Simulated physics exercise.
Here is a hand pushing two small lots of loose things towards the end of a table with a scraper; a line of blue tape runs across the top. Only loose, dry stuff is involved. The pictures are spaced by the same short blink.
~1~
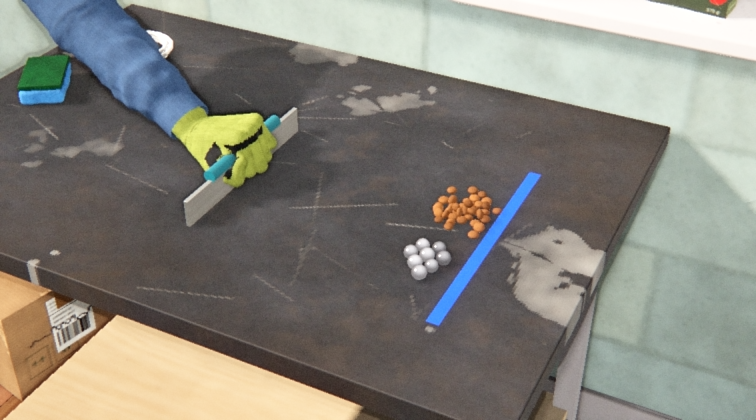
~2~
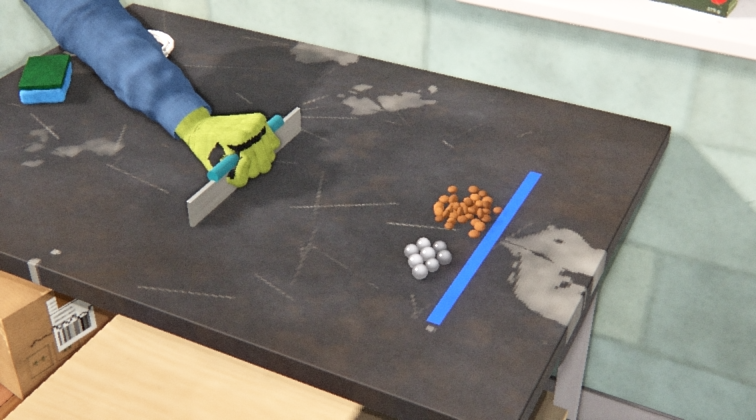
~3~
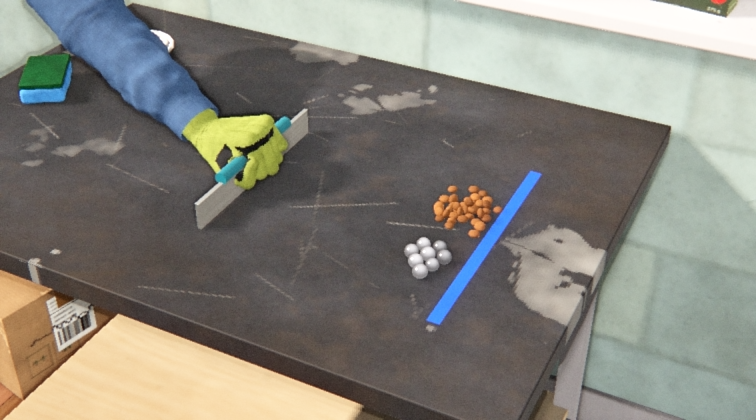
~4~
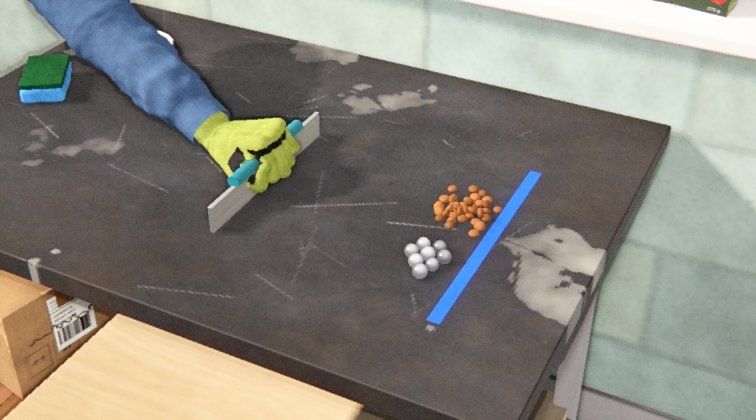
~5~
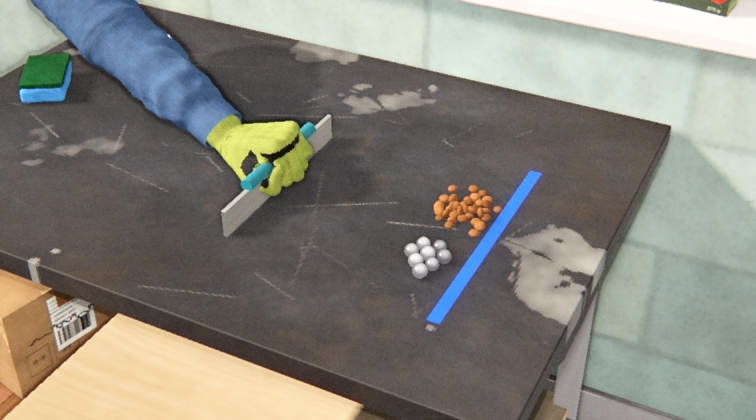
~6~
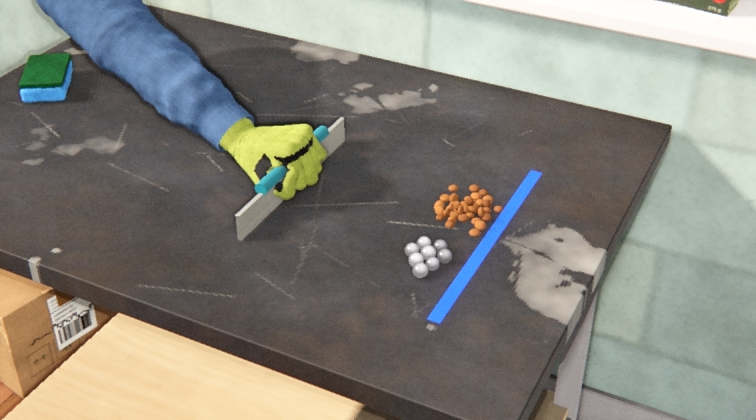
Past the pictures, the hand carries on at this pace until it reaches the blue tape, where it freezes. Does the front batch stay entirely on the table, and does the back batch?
As I see it, the front batch spills in part; the back batch does not spill.
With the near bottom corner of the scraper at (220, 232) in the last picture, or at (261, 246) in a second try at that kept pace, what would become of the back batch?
First try, it never goes over; second try, it never goes over.
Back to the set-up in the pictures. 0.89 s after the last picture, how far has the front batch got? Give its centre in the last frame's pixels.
Close to (503, 273).
Then, 0.44 s after the last picture, scraper still moving, near (396, 192); front batch all on the table, its front near (445, 256); back batch all on the table, its front near (499, 210).
Then, 0.89 s after the last picture, scraper stopped at the blue tape; front batch all on the table, its front near (525, 270); back batch all on the table, its front near (547, 239).
Then, 1.17 s after the last picture, scraper stopped at the blue tape; front batch a small part over the edge; back batch all on the table, its front near (550, 240).
At rest, scraper stopped at the blue tape; front batch all over the edge; back batch all on the table, its front near (550, 240).
